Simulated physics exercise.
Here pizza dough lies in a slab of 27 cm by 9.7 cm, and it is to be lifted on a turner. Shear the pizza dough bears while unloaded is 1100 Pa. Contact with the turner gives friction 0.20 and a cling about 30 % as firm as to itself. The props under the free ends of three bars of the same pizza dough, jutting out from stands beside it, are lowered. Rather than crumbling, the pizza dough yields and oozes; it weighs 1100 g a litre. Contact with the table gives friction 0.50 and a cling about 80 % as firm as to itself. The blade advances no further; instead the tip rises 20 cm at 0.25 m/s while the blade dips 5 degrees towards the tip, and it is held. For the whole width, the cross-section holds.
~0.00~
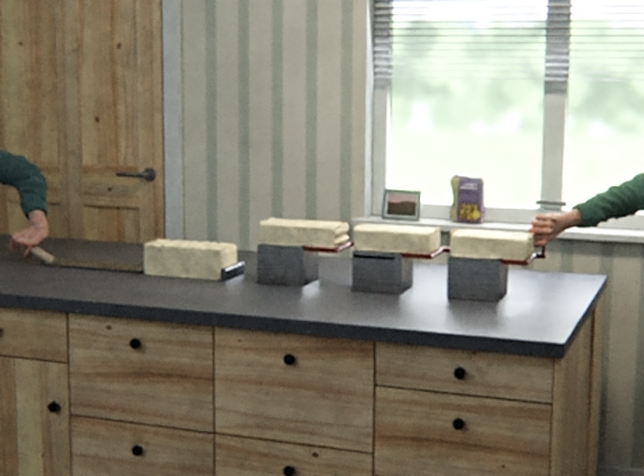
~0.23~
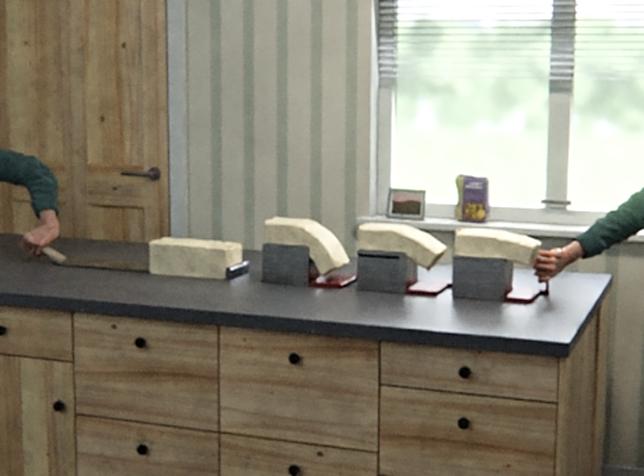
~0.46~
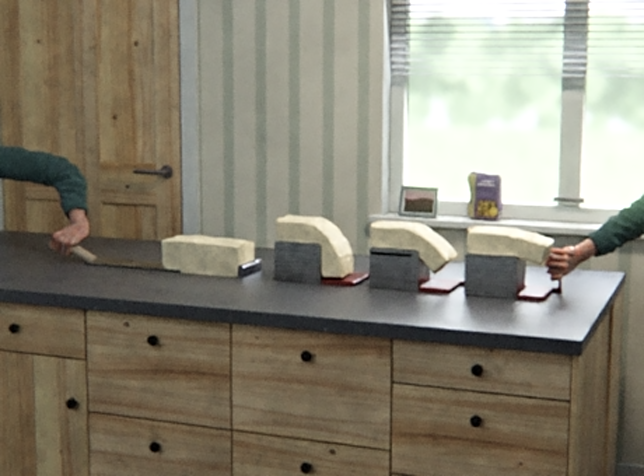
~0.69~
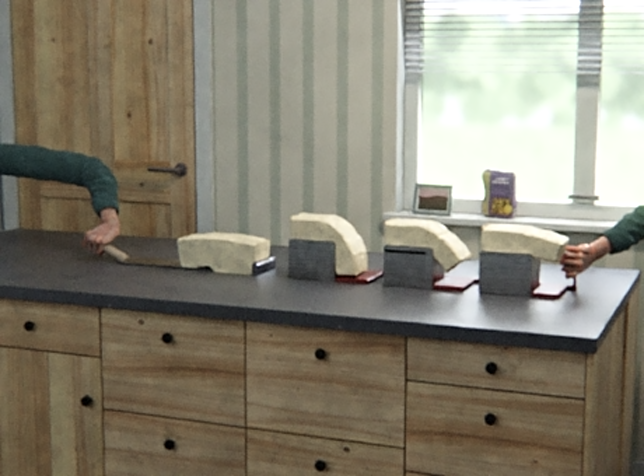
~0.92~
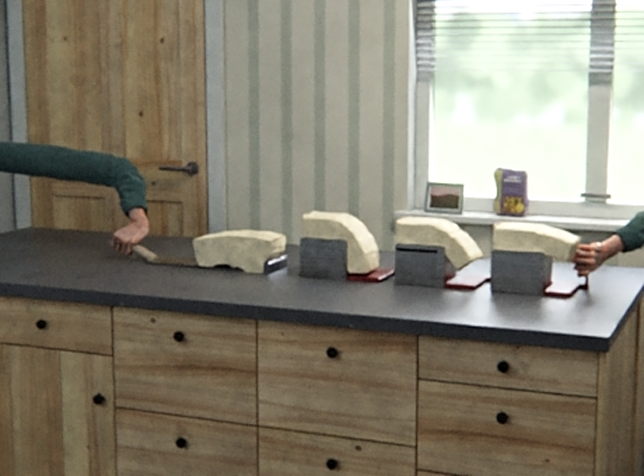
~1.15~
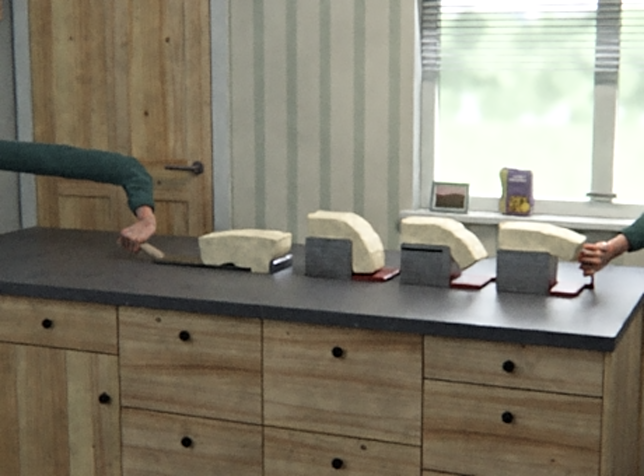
The clip opens on a pale slab of dough on a dark counter, with three similar bars jutting from grey blocks, their right ends held level on red supports. The supports drop and the bars bend downward, while at left a green-sleeved arm slides a blade rightward under the slab, whose top becomes rounded.
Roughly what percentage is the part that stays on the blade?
Expect some 65 %.
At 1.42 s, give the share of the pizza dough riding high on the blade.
30 per cent.
After 1.42 s, the tip is 7.2 cm up.
After 1.75 s, the tip is 15 cm up.
After 2.08 s, the tip is 20 cm up and 65 % is riding high on the blade.
After 2.41 s, the tip is 20 cm up and 65 % is riding high on the blade.
After 2.51 s, the tip is 20 cm up and 65 % is riding high on the blade.
